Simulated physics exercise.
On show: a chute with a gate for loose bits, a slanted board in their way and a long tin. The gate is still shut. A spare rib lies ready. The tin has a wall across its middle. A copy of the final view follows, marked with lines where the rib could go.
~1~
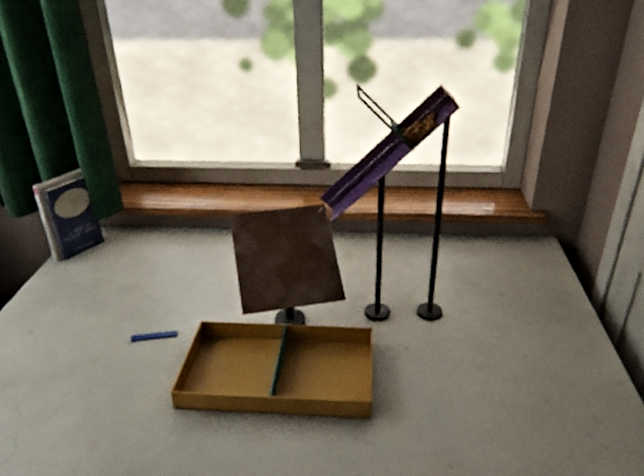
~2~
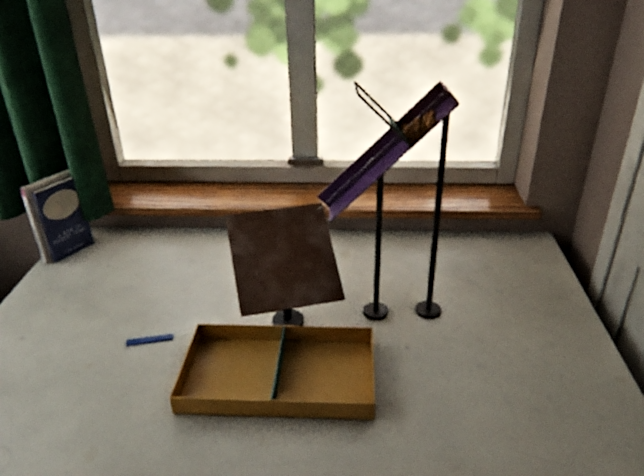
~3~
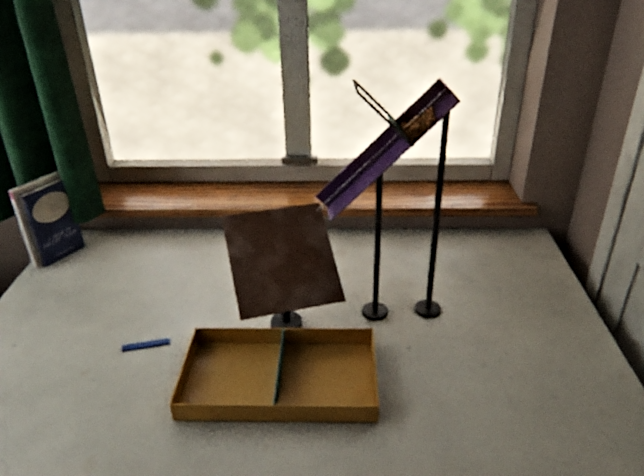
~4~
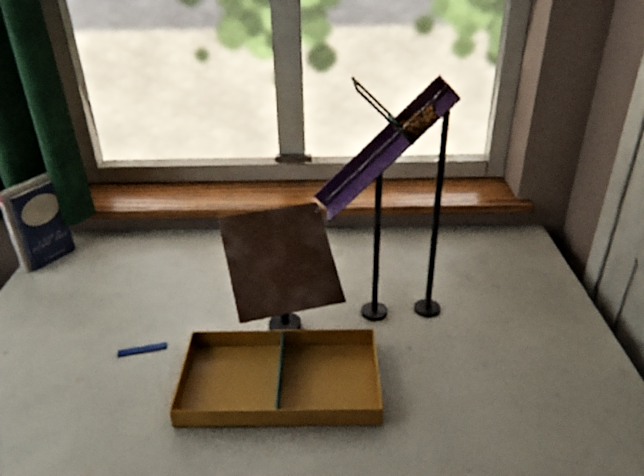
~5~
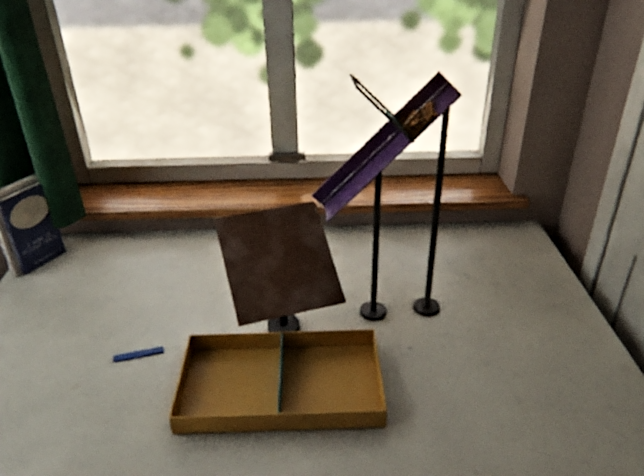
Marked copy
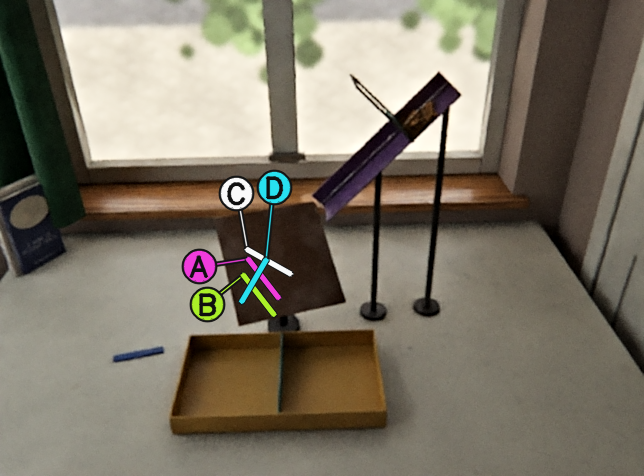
Purple chute on two black stands above a brown tilted board and divided yellow tin, staying still as the view shifts slightly.
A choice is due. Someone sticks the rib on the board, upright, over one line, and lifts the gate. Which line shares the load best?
D.
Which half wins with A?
The right half.
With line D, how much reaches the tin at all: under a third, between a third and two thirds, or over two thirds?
It is over two thirds.
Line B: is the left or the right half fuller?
More lands on the right.
On the marked copy, line A from (248, 259) to (278, 297); line B from (243, 275) to (273, 314); line C from (247, 249) to (290, 273); line D from (266, 260) to (241, 301).
If A is chosen, of what is caught, a small part in the left half, nearly all in the right.
If B is chosen, of what is caught, a small part in the left half, nearly all in the right.
If C is chosen, of what is caught, a small part in the left half, most in the right.
If D is chosen, of what is caught, about half in the left half, about half in the right.
